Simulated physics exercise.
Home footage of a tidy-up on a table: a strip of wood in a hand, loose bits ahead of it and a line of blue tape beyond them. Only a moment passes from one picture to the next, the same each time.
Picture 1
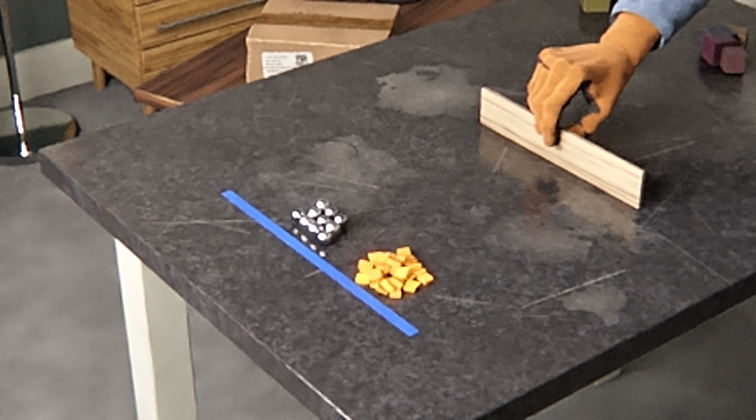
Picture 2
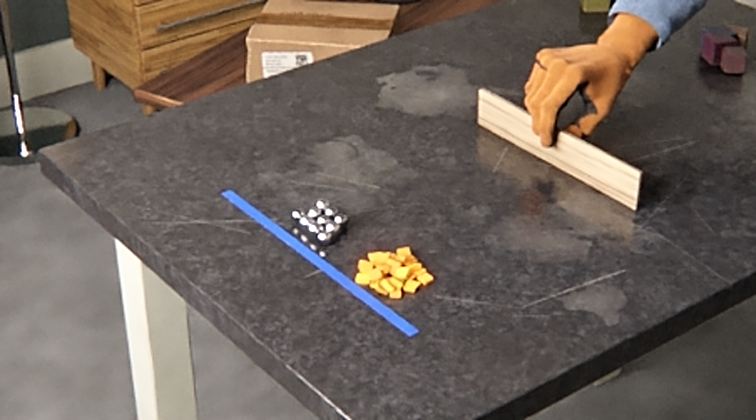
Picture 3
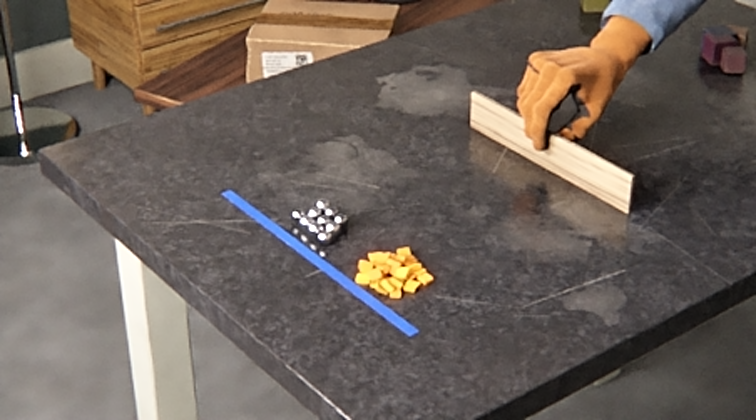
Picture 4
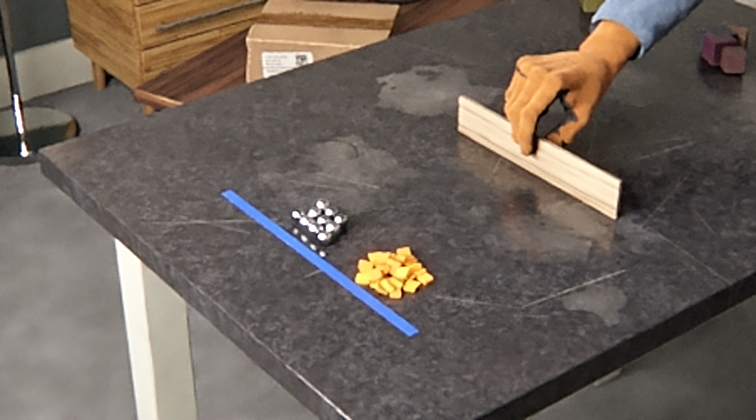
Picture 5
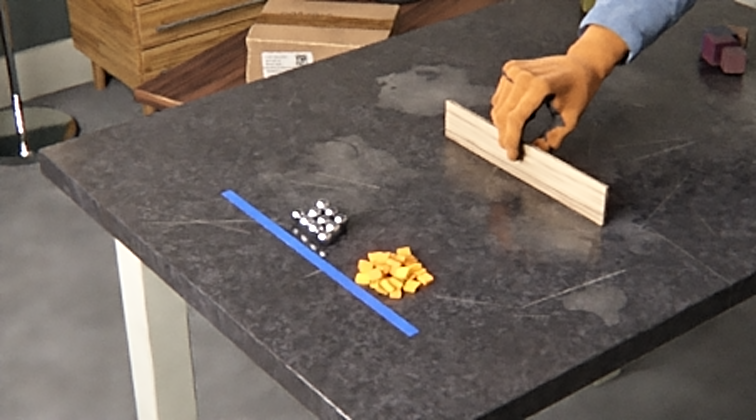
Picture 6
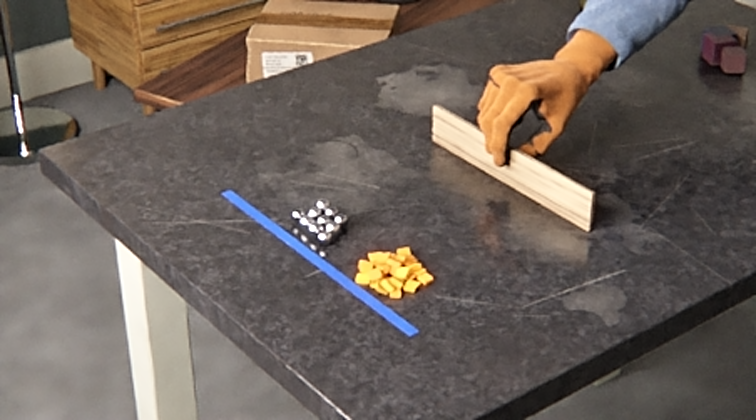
A hand in a blue sleeve slides an upright strip of pale wood slowly and steadily left and slightly toward the viewer across a dark, stained table, seen from above at an angle. Dark-and-silvery steel balls and a pile of small orange crackers sit beside a diagonal blue tape line, left of the wood. Both batches stay still, untouched, and the camera holds steady.
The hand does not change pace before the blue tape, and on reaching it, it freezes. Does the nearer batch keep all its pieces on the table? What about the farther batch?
One by one: The nearer batch will never leave the surface; the farther batch will partly leave the surface.
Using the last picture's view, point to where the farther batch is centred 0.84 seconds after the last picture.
In the last picture's pixels, the middle is roughly at (266, 246).
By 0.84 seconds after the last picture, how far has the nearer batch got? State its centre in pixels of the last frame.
It will be centred somewhere around (330, 303).
Then, 0.41 s later than the last frame, strip of wood still moving, near (410, 186); nearer batch all on the table, its front near (363, 278); farther batch all on the table, its front near (325, 238).
Then, 0.84 s later than the last frame, strip of wood stopped at the blue tape; nearer batch all on the table, its front near (292, 297); farther batch all on the table, its front near (243, 253).
Then, 1.12 s later than the last frame, strip of wood stopped at the blue tape; nearer batch all on the table, its front near (307, 309); farther batch about a tenth over the edge.
When it is over, strip of wood stopped at the blue tape; nearer batch all on the table, its front near (307, 309); farther batch every one over the edge.
